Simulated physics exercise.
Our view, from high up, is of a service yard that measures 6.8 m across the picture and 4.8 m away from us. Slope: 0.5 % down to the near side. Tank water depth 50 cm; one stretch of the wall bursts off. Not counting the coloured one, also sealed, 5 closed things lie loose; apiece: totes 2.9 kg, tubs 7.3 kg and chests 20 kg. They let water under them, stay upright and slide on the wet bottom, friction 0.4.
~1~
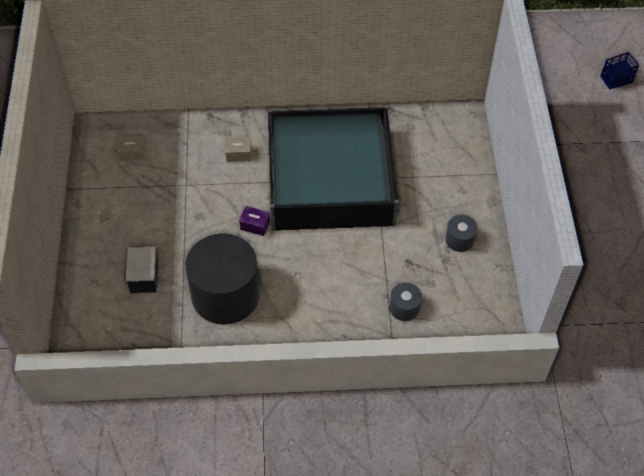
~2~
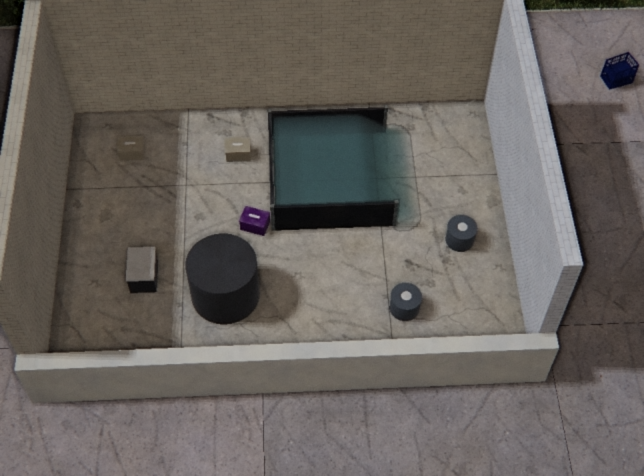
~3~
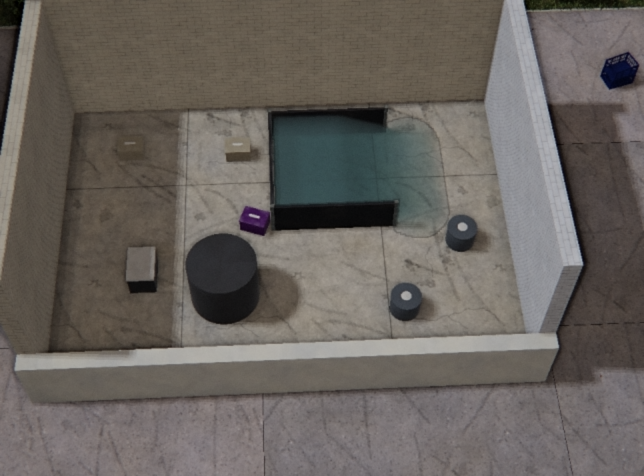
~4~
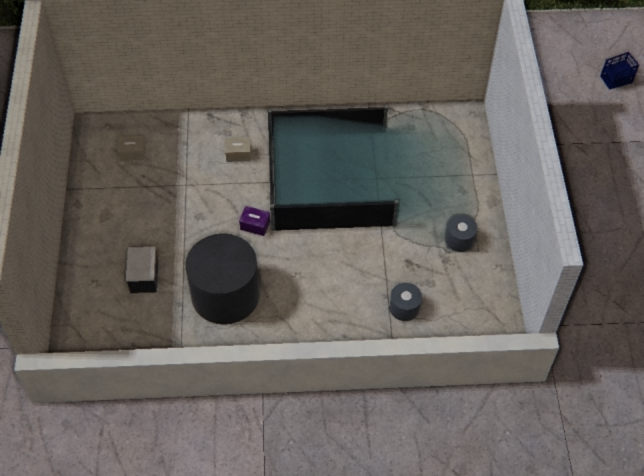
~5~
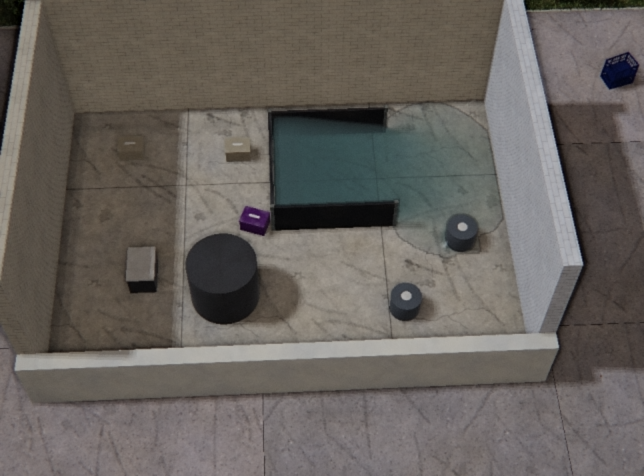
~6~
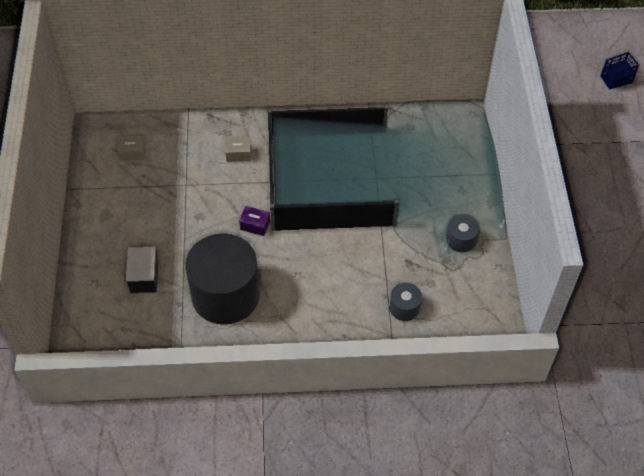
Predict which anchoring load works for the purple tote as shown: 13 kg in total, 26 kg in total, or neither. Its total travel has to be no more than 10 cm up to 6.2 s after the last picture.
Lightweight wins.
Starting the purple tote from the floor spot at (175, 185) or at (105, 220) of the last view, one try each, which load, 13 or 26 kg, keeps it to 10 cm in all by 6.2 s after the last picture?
Well, the little one does for the first, the little one does for the second.
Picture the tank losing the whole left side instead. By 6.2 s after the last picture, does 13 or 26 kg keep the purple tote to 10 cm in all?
Under that change, both options fail.
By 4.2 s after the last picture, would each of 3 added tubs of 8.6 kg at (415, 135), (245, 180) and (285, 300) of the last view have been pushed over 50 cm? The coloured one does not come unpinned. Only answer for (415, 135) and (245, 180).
Taking them as listed: Beyond and not beyond.
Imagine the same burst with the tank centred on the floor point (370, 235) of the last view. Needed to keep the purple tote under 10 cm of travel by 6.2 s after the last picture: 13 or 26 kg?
In that case the lighter mass suffices.
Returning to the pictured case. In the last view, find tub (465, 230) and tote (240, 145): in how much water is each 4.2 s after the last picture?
Roughly 5 and 1 cm.
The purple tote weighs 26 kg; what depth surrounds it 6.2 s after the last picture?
About 3 cm.
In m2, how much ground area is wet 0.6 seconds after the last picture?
That flooded area is roughly 9.5 m2.
Then, 0.6 s after the last picture the purple tote would be 0 cm from its start with 13 kg and 0 cm from its start with 26 kg; 0 cm of water round it then.
Then, 2.3 s after the last picture the purple tote would be 0 cm from its start with 13 kg and 0 cm from its start with 26 kg; 0 cm of water round it then.
Then, 4.2 s after the last picture the purple tote would be 0 cm from its start with 13 kg and 0 cm from its start with 26 kg; 1 cm of water round it then.
Then, 6.2 s after the last picture the purple tote would be 1 cm from its start with 13 kg and 0 cm from its start with 26 kg; 3 cm of water round it then.
